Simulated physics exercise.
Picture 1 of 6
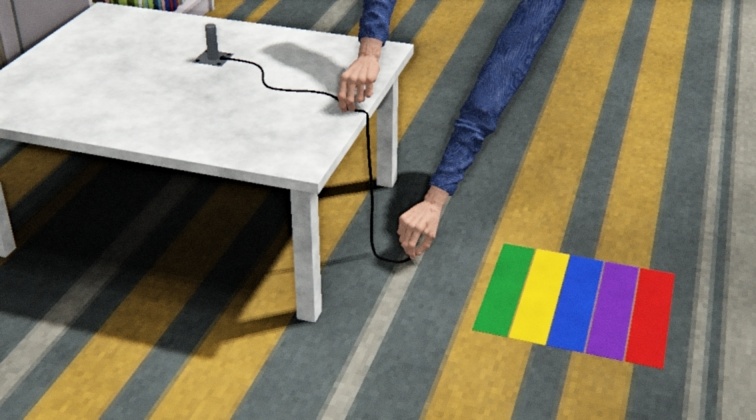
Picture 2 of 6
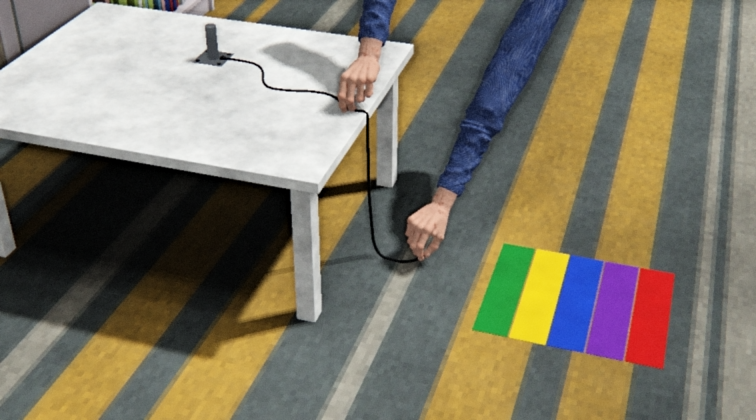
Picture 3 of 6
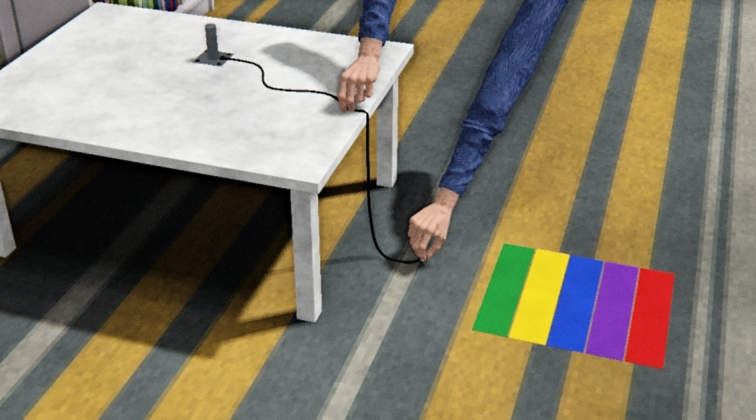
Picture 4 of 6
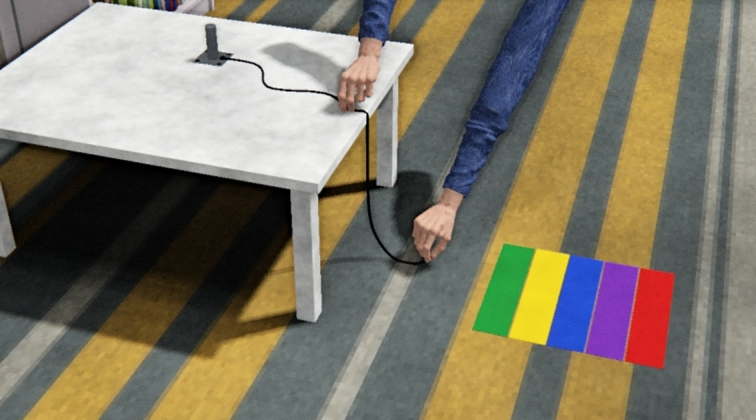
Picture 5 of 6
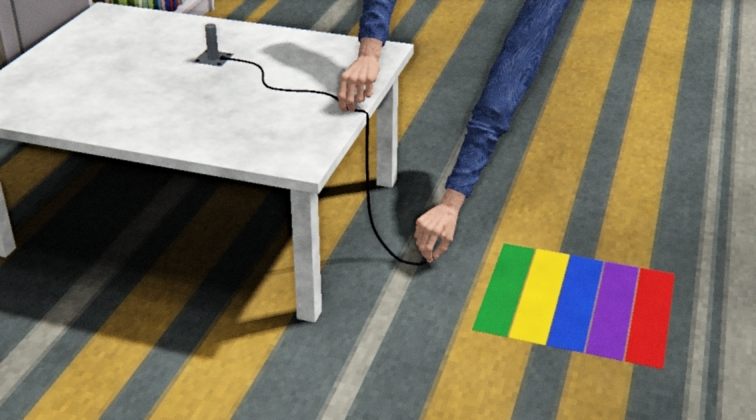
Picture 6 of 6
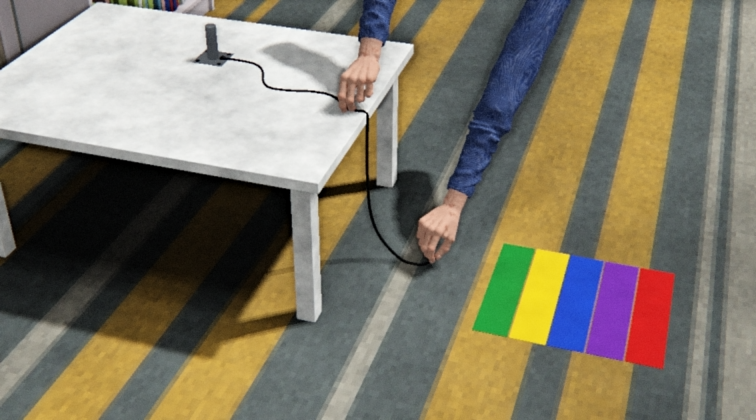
A hand near the floor draws the black cord's end slightly right, toward the colored strips.
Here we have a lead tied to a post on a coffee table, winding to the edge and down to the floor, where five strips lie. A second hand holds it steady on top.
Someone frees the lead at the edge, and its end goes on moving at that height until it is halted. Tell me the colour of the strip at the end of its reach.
It is yellow.
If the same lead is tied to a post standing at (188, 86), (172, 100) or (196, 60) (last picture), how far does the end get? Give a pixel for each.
Try by try: (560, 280), (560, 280) and (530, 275).
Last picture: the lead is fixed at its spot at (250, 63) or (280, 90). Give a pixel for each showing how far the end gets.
Near (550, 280) and (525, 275).
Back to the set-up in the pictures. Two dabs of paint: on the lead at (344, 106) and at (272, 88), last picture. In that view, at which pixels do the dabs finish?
Roughly (375, 106) for the first and (300, 82) for the second.
Early on, end near (483, 267); short of the strips.
Midway, end near (524, 275); over green.
At the end of the slack, end near (549, 280); over yellow. The yellow one.
